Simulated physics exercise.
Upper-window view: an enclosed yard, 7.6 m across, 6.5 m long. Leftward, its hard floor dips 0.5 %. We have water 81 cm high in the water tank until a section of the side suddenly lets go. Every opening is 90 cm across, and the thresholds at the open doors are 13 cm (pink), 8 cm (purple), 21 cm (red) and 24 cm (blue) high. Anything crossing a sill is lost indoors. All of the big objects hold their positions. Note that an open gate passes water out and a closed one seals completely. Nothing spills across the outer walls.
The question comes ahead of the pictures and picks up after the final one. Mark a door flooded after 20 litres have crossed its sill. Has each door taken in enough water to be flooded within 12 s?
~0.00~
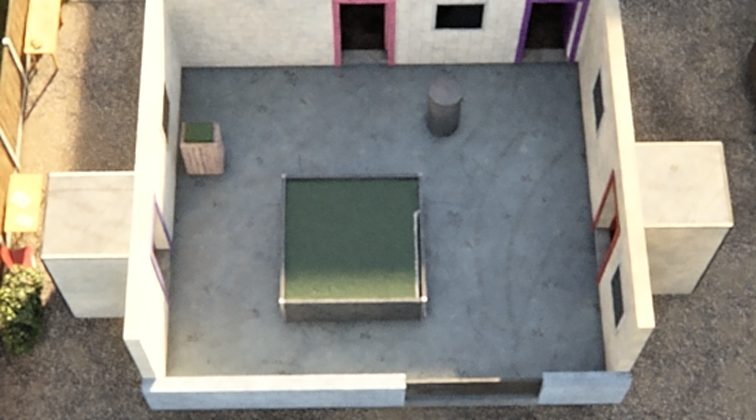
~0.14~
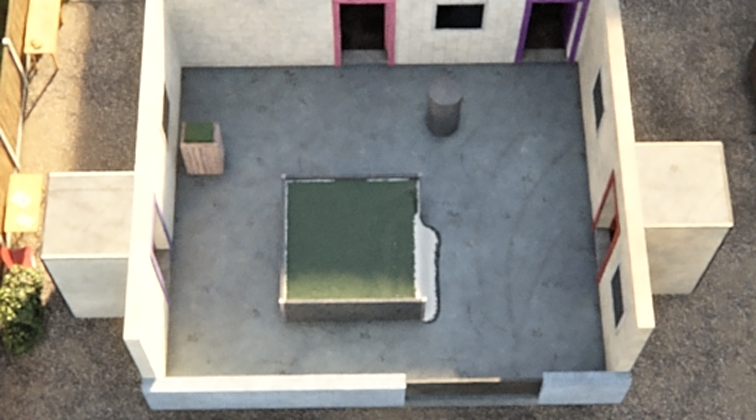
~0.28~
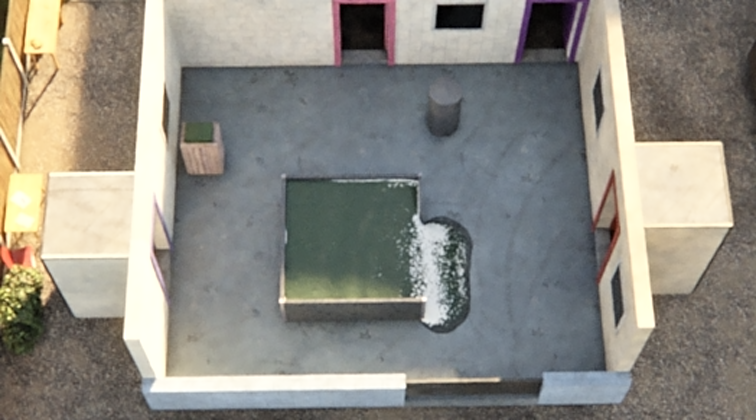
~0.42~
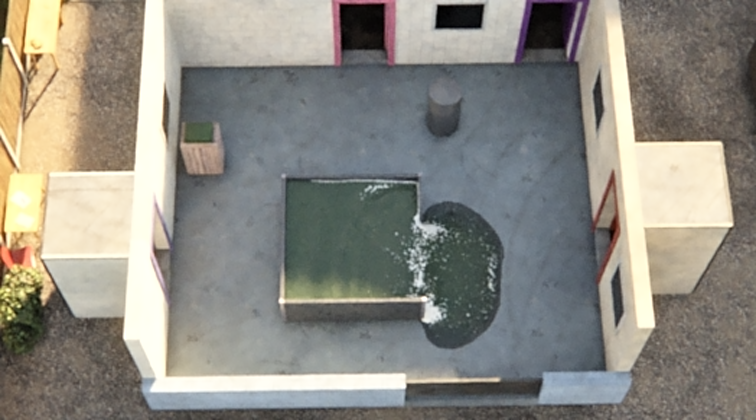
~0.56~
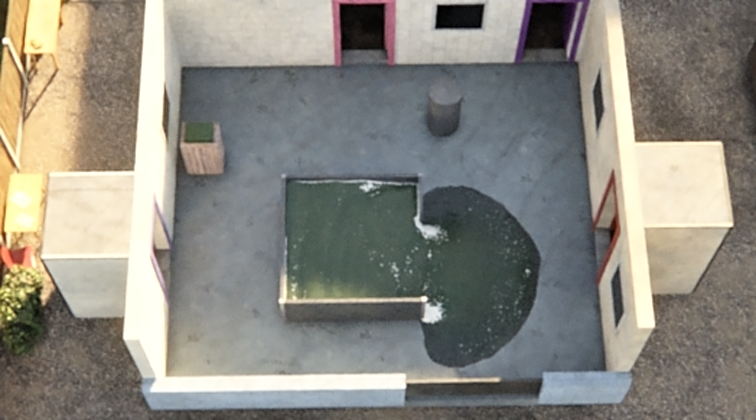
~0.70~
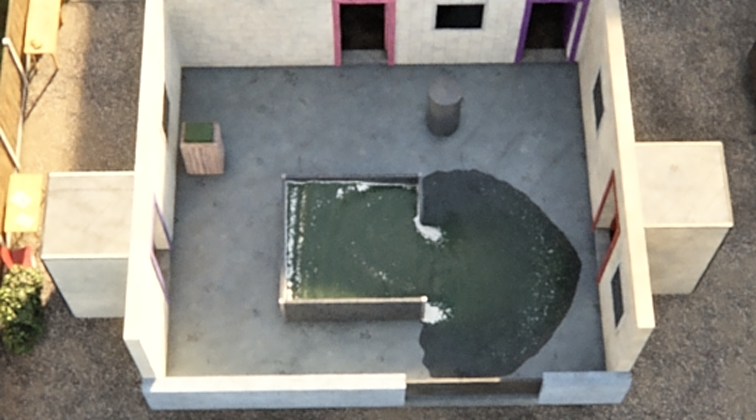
At the end, pink door: Limit unbroken, purple door: Limit broken, red door: Limit broken, blue door: Limit unbroken.
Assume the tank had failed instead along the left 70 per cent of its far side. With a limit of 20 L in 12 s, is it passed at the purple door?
Note: Purple door, beyond the limit.
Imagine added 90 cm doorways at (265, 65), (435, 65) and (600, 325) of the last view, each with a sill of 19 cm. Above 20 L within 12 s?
Door 1: Lower; door 2: Lower; door 3: Higher.
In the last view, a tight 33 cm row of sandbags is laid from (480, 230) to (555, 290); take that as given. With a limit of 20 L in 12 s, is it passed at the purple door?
Compared to the limit, purple goes beyond.
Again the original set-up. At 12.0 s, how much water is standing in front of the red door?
It's some 5.5 centimetres deep.
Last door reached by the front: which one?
Looks like the blue door.
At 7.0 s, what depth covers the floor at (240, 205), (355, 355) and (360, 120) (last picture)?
Depths: About 0, 5 and 4 centimetres.
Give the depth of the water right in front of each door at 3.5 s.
Door by door, in cm: Pink reads 0, purple reads 23, red reads 28, blue reads 0.
After 1.4 s water covers 30 % of the floor and is deepest (44 cm) near (607, 384); pink door not reached, purple door not reached, red door 40 cm at the sill, 49 L in, blue door not reached.
After 2.2 s water covers 30 % of the floor and is deepest (56 cm) near (602, 334); pink door not reached, purple door not reached, red door 41 cm at the sill, 130 L in, blue door not reached.
After 3.5 s water covers 40 % of the floor and is deepest (30 cm) near (518, 307); pink door not reached, purple door 23 cm at the sill, 55 L in, red door 28 cm at the sill, 220 L in, blue door not reached.
After 7.0 s water covers 85 % of the floor and is deepest (19 cm) near (512, 68); pink door 6 cm at the sill, 0 L in, purple door 19 cm at the sill, 323 L in, red door 13 cm at the sill, 234 L in, blue door 7 cm at the sill, 0 L in.
After 12.0 s water covers 100 % of the floor and is deepest (14 cm) near (218, 390); pink door 5 cm at the sill, 0 L in, purple door 10 cm at the sill, 417 L in, red door 5 cm at the sill, 234 L in, blue door 9 cm at the sill, 0 L in.
